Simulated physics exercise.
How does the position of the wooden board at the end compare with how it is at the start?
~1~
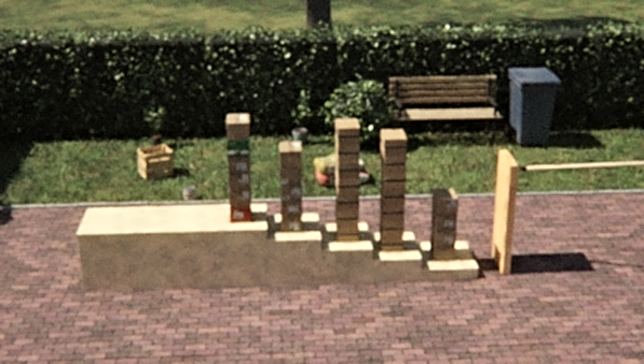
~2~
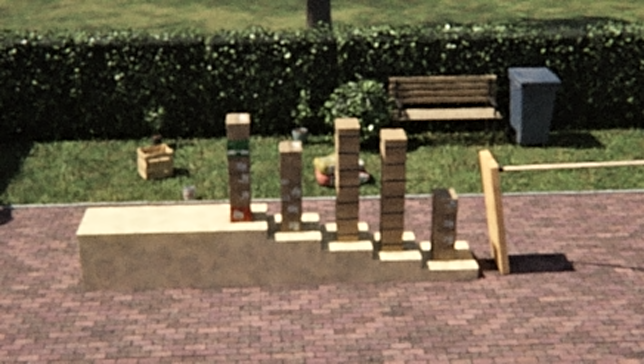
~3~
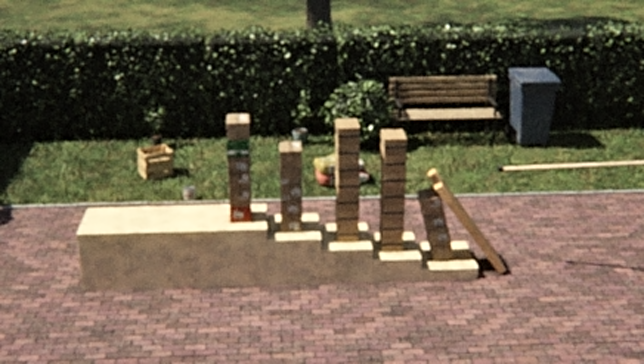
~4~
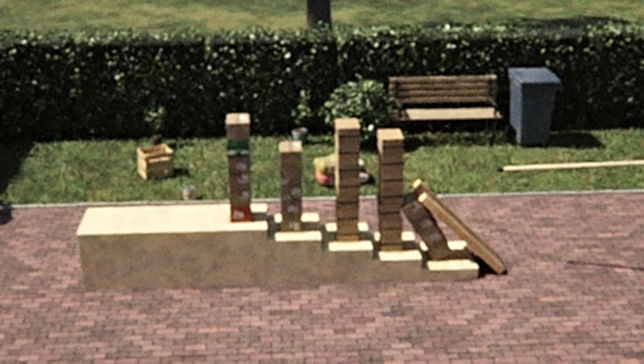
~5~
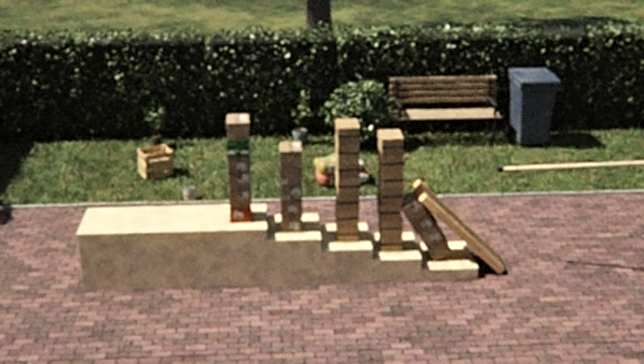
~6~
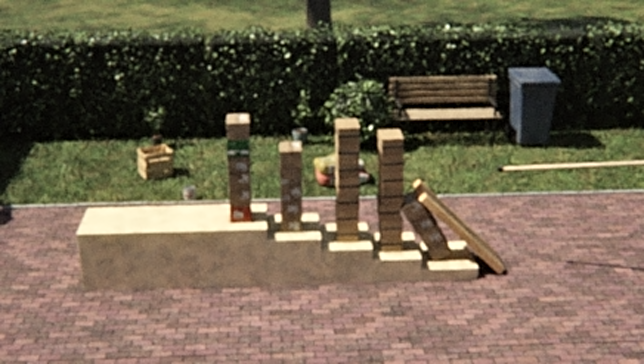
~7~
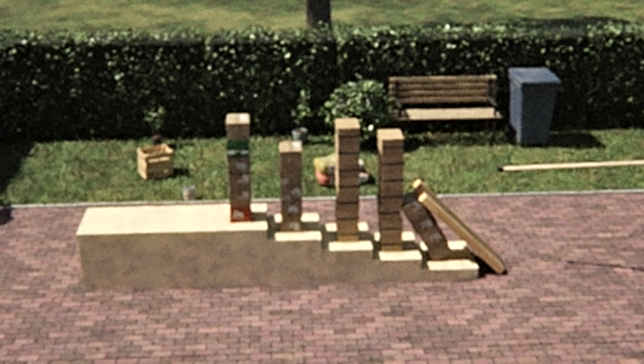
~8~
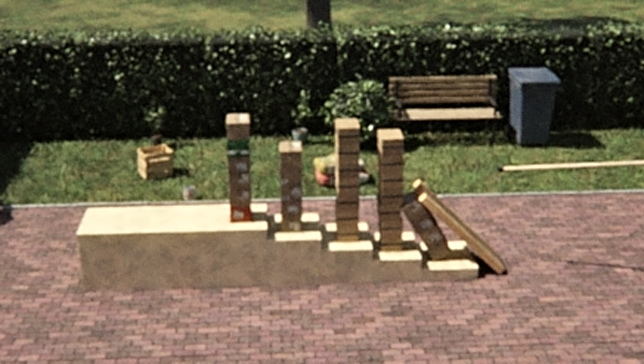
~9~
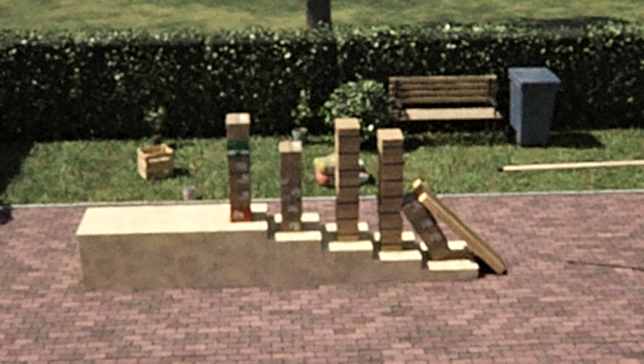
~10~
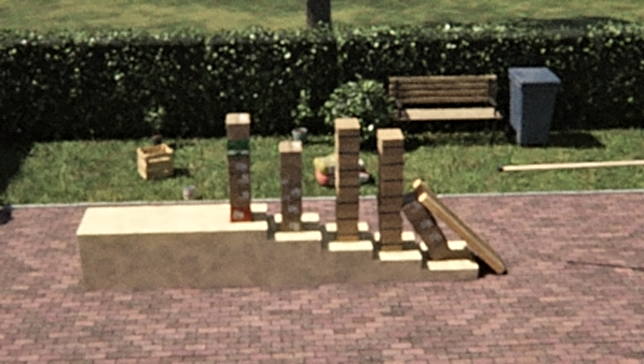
At the start the board stands upright on its end to the right of the steps. By the end it is tilted over to the left, leaning against the nearest column of parcels.
